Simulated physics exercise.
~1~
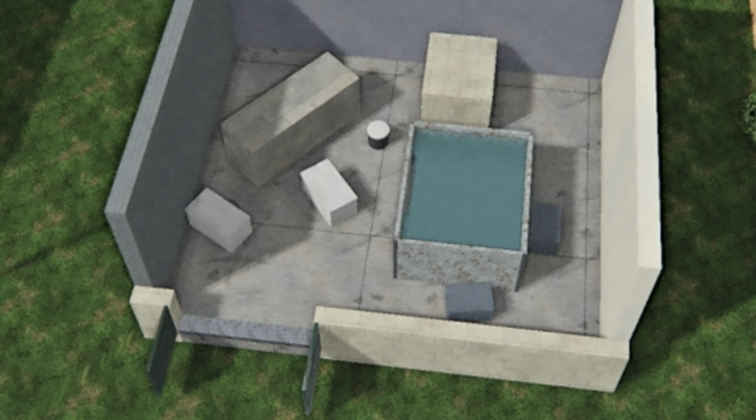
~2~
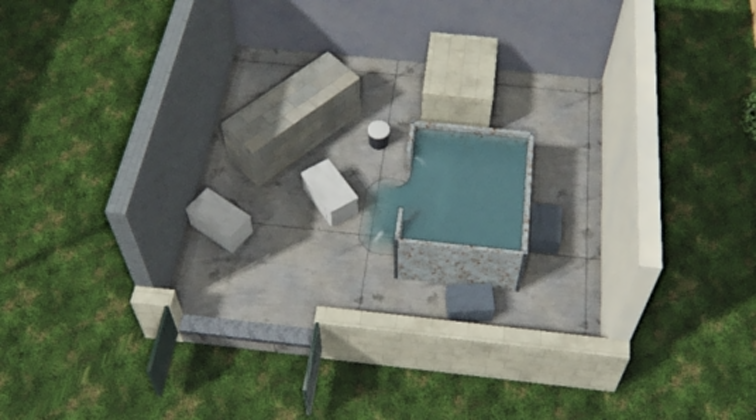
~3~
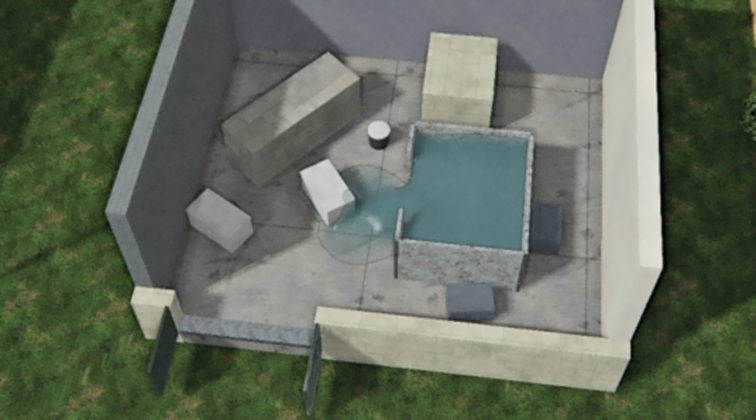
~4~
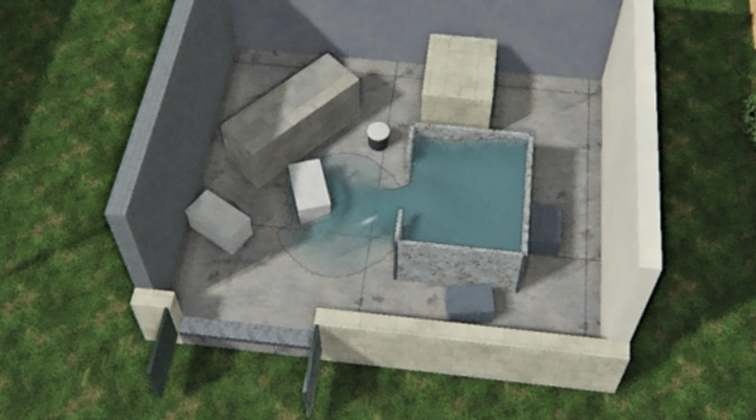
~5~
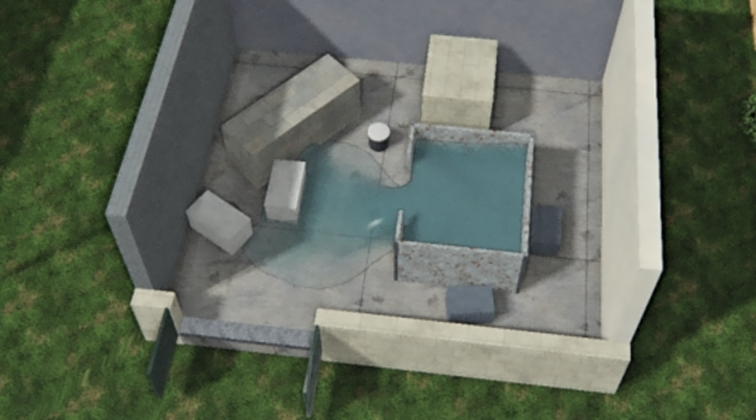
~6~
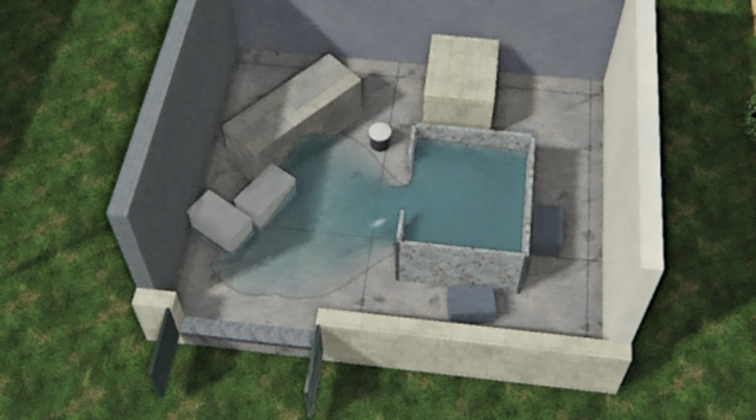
Water pours from a broken stone tank across a walled yard, pushing a pale block left.
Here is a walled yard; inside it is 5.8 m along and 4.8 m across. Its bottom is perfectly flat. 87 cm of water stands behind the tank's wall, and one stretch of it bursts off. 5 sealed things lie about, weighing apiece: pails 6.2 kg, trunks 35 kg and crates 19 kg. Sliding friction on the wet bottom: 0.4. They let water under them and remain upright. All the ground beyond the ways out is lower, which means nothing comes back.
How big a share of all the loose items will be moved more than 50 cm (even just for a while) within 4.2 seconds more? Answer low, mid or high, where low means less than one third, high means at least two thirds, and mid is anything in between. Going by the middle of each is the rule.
Mid.
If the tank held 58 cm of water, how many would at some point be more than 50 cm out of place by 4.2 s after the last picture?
Then it comes to 2.
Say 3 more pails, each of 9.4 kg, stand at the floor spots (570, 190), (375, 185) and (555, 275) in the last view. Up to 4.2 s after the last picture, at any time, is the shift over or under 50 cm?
Going through them, I'd say falls short, exceeds it and finally falls short.
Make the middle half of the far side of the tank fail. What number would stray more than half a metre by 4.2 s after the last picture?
Then the count would be 4.
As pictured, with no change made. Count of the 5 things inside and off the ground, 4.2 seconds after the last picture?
Of them, 1.
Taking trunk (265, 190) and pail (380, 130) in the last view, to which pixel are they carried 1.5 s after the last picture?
Somewhere about (225, 181) and (408, 136).
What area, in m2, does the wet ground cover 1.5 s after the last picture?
The covered patch comes to about 14 m2.
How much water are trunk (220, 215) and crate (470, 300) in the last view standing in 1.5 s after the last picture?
I'd estimate 31 cm for the first and 0 cm for the second.
Then, 0.4 s after the last picture 1 of 5 are over 50 cm from their spots; 0 afloat.
Then, 1.5 s after the last picture 2 of 5 are over 50 cm from their spots; 2 afloat.
Then, 2.8 s after the last picture 3 of 5 are over 50 cm from their spots; 1 afloat.
Then, 4.2 s after the last picture 3 of 5 are over 50 cm from their spots, and 3 have been at some point; 1 afloat.
